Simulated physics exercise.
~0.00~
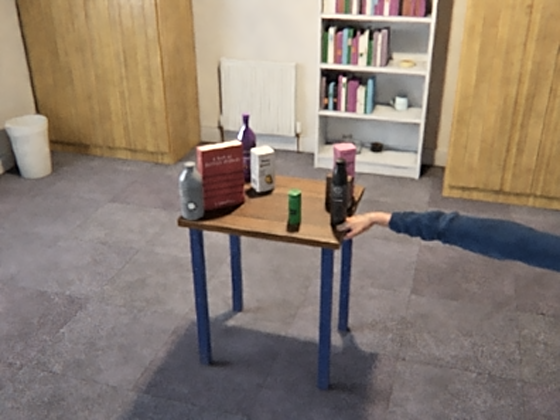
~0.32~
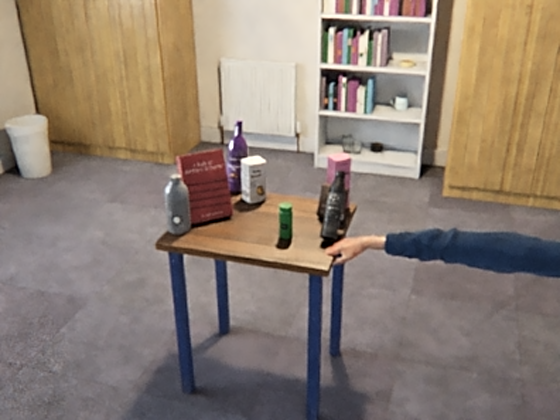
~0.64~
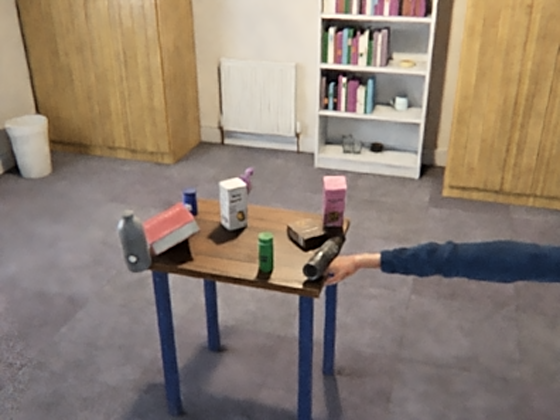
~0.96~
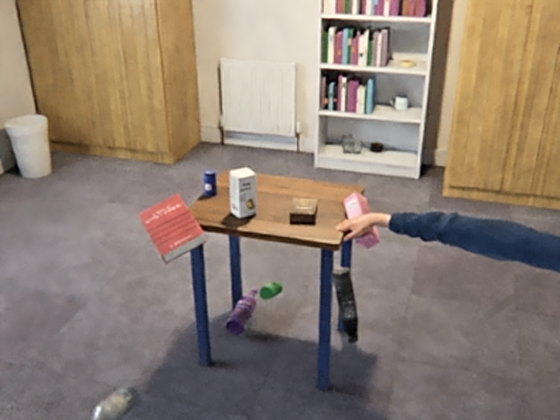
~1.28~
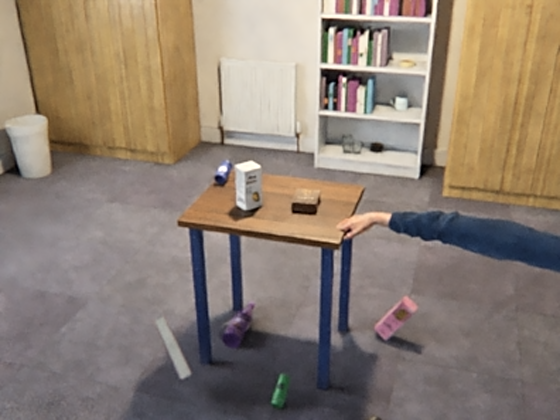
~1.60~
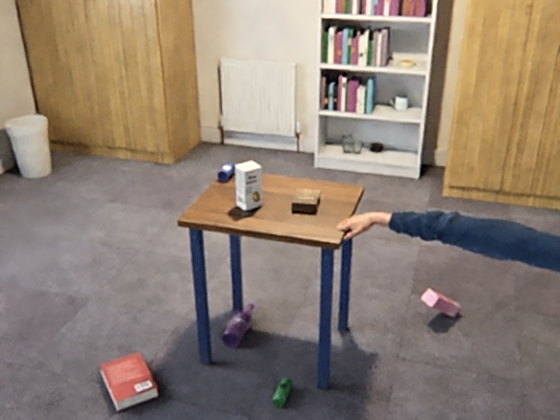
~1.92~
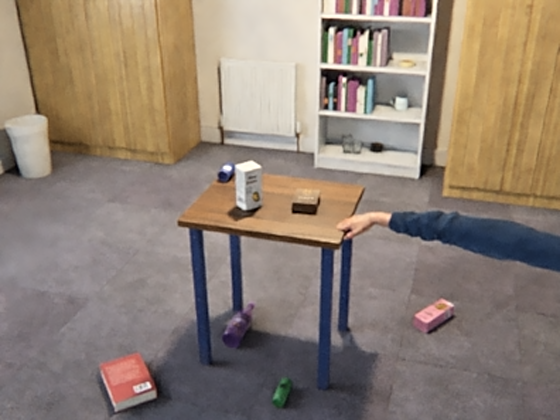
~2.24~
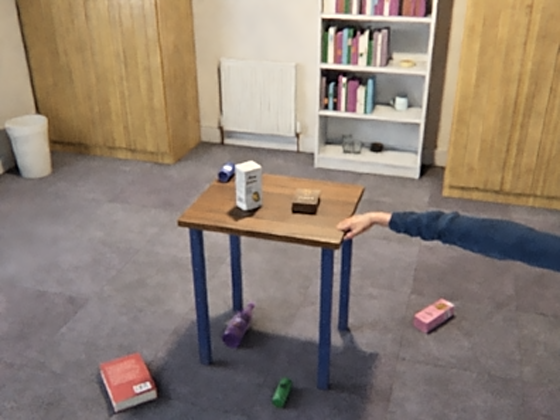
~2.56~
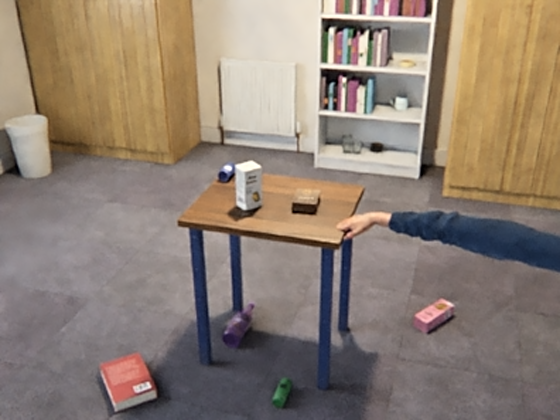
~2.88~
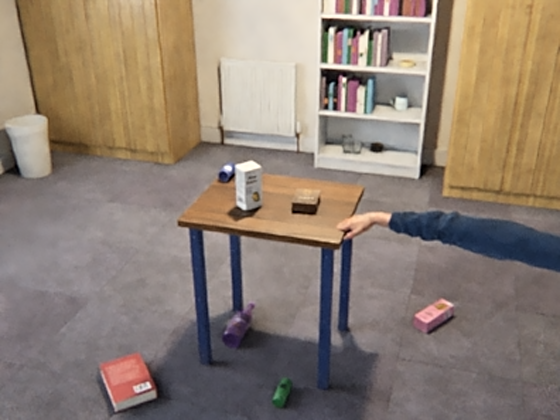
A hand jerked a small wooden table towards the viewer and back again, toppling most of what stood on it. The red book, several bottles, a green shaker and a pink carton fell off, leaving the white carton upright beside a fallen blue shaker.
